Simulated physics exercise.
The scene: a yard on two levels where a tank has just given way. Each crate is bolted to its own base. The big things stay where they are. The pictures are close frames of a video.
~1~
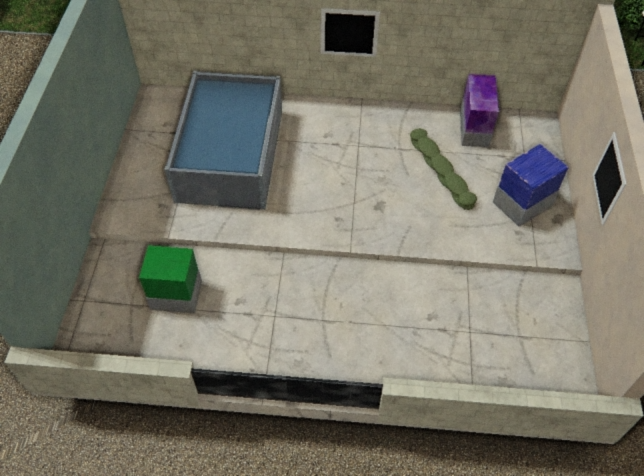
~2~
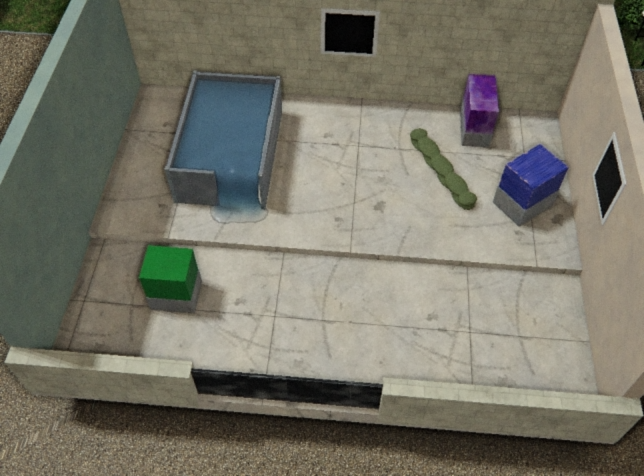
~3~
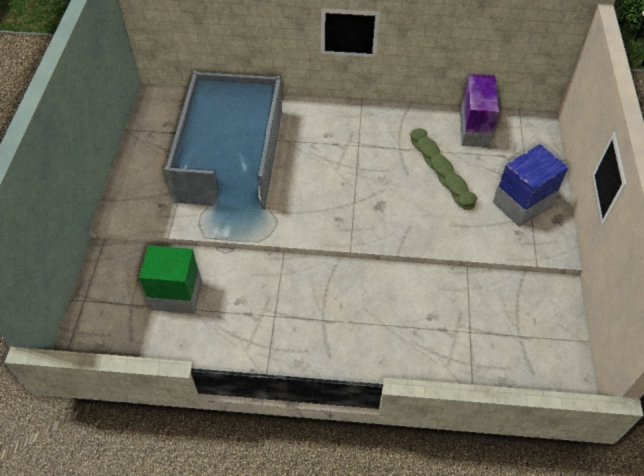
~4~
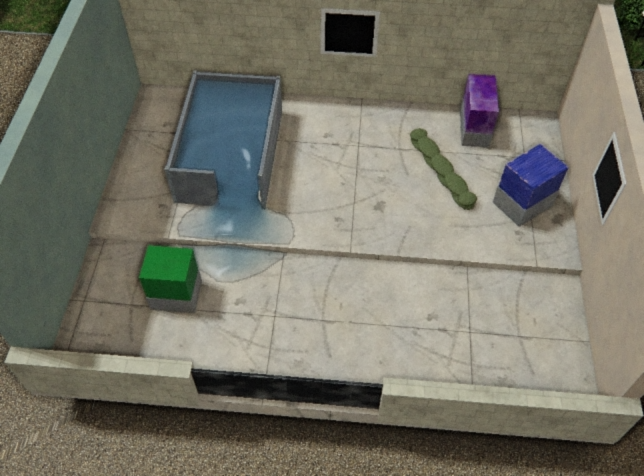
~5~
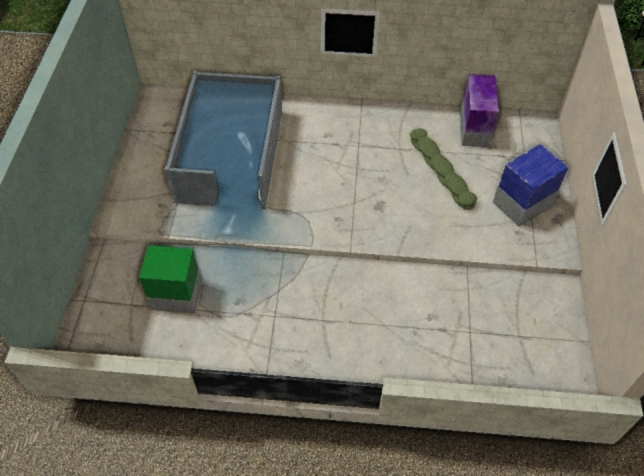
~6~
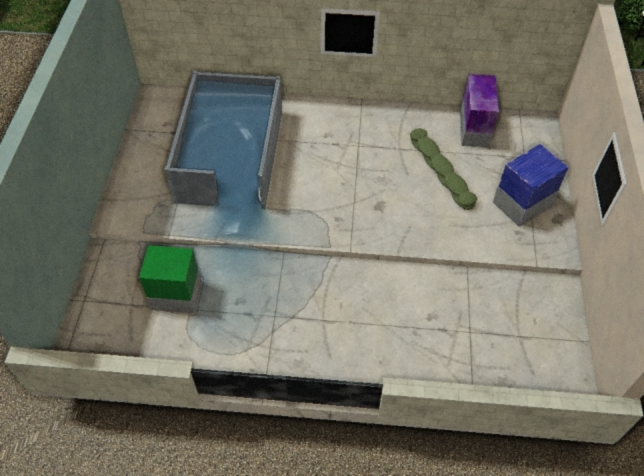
The clip opens on a walled yard with a full tank of water, a green block, a purple block and a blue block. A gap opens in the tank's front, and water pours out onto the pale floor. The puddle widens, crosses the step and spreads over the lower level beside the green block.
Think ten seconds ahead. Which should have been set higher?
The blue crate stays dry; the green crate stays dry; the purple crate stays dry.
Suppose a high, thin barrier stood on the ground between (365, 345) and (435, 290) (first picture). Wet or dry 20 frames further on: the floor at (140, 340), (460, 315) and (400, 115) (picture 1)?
In that order: Flooded, wet, dry.
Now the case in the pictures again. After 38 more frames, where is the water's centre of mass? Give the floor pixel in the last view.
I would point to (295, 269).
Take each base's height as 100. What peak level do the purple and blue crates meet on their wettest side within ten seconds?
Roughly 0 per cent, then 10 per cent.
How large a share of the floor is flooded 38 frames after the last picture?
Near 50 in a hundred.
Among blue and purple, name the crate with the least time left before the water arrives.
I say the crate marked blue.
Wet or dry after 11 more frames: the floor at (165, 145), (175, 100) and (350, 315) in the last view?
In that order: Free of water, no water, wet.
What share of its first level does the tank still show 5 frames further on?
Some 70 per cent.
A moment on, water covers 25 % of the floor; the blue crate not reached, the green crate water round its plinth, the purple crate not reached.
Next, water covers 35 % of the floor; the blue crate not reached, the green crate water round its plinth, the purple crate not reached.
Then, water covers 40 % of the floor; the blue crate not reached, the green crate water round its plinth, the purple crate not reached.
Later, water covers 50 % of the floor; the blue crate water round its plinth, the green crate water round its plinth, the purple crate not reached.
In the end, water covers 45 % of the floor; the blue crate stayed above the water, the green crate stayed above the water, the purple crate stayed above the water.
